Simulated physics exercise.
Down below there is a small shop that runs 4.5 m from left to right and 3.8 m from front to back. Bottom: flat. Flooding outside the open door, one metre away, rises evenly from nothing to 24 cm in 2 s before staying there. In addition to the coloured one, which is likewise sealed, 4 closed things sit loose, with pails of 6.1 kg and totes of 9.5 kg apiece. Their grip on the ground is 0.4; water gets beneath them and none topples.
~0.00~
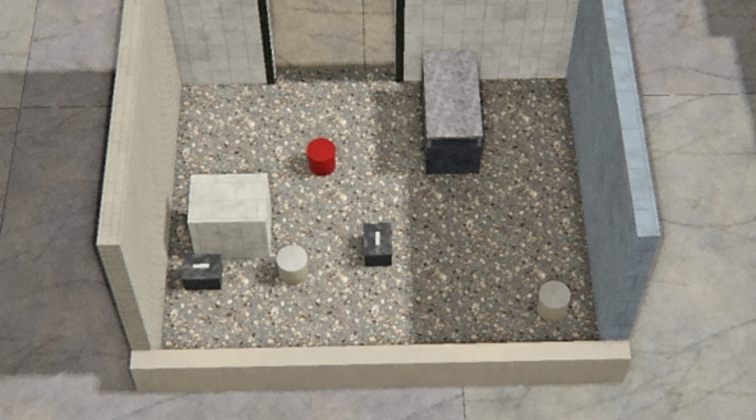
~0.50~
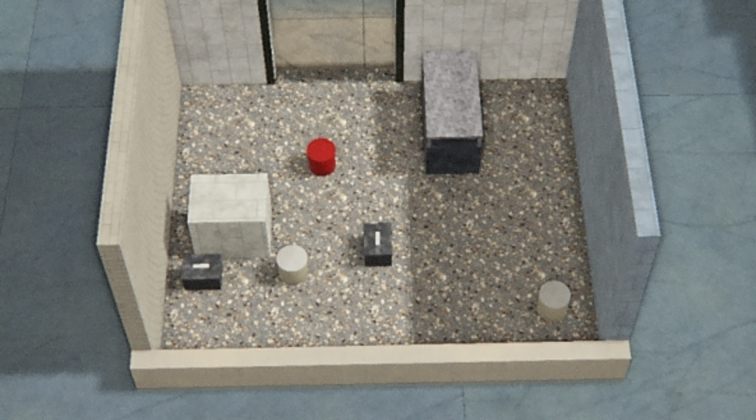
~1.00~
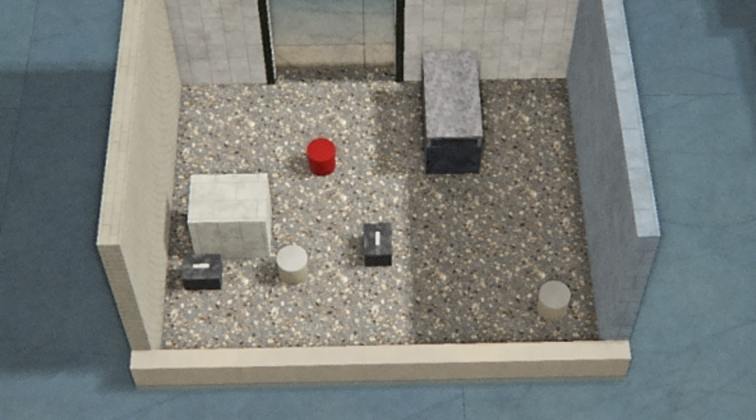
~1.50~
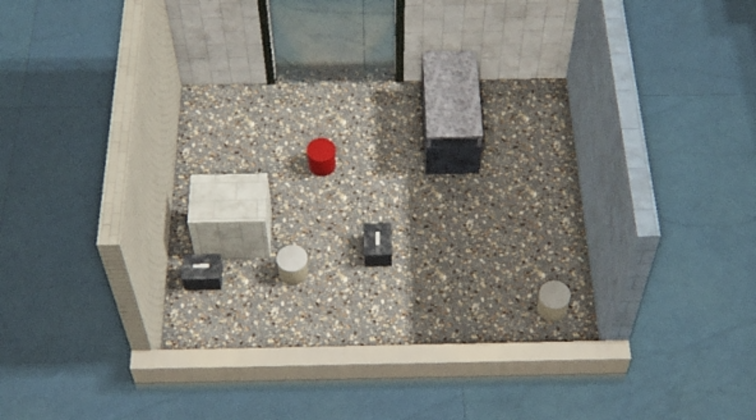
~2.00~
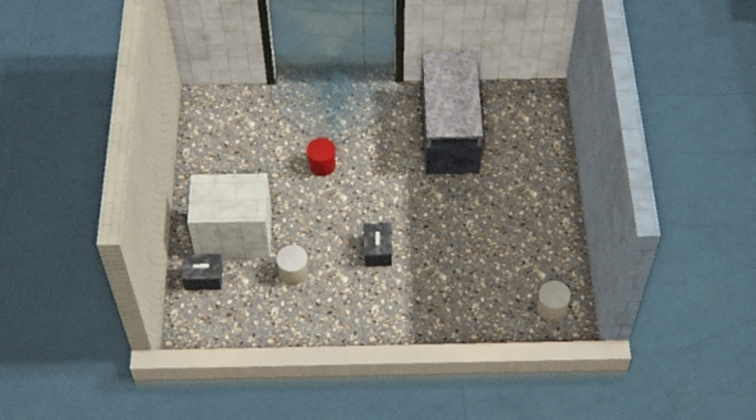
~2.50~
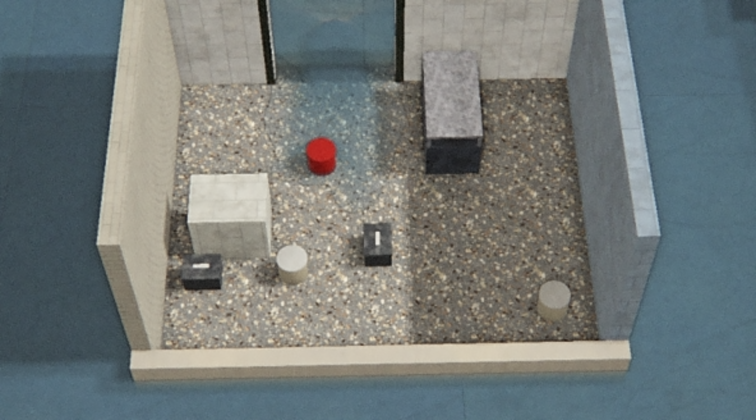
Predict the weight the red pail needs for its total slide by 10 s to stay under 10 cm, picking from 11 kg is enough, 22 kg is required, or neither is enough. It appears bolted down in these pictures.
Prediction: Neither is enough.
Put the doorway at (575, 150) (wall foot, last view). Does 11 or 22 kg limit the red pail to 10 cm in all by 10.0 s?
Okay, so the light mass does it.
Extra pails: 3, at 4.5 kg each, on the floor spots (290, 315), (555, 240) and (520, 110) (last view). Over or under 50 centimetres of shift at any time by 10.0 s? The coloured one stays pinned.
The first comes out above the threshold, the second above the threshold, the third below the threshold.
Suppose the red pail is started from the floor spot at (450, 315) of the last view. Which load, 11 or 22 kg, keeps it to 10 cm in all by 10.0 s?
Result: Heavy passes, light fails.
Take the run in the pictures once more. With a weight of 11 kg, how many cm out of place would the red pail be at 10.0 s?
Close to 300 centimetres.
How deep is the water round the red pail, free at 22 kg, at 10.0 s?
Close to 12 cm deep.
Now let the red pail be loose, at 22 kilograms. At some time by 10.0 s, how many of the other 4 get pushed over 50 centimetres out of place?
I make it 4.
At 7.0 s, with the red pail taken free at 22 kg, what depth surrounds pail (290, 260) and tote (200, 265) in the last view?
11 and 9 cm.
After 3.5 s the red pail would be 79 cm from its start with 11 kg and 23 cm from its start with 22 kg; 8 cm of water round it then.
After 4.5 s the red pail would be 137 cm from its start with 11 kg and 28 cm from its start with 22 kg; 7 cm of water round it then.
After 7.0 s the red pail would be 184 cm from its start with 11 kg and 28 cm from its start with 22 kg; 8 cm of water round it then.
After 10.0 s the red pail would be 292 cm from its start with 11 kg and 30 cm from its start with 22 kg; 12 cm of water round it then.
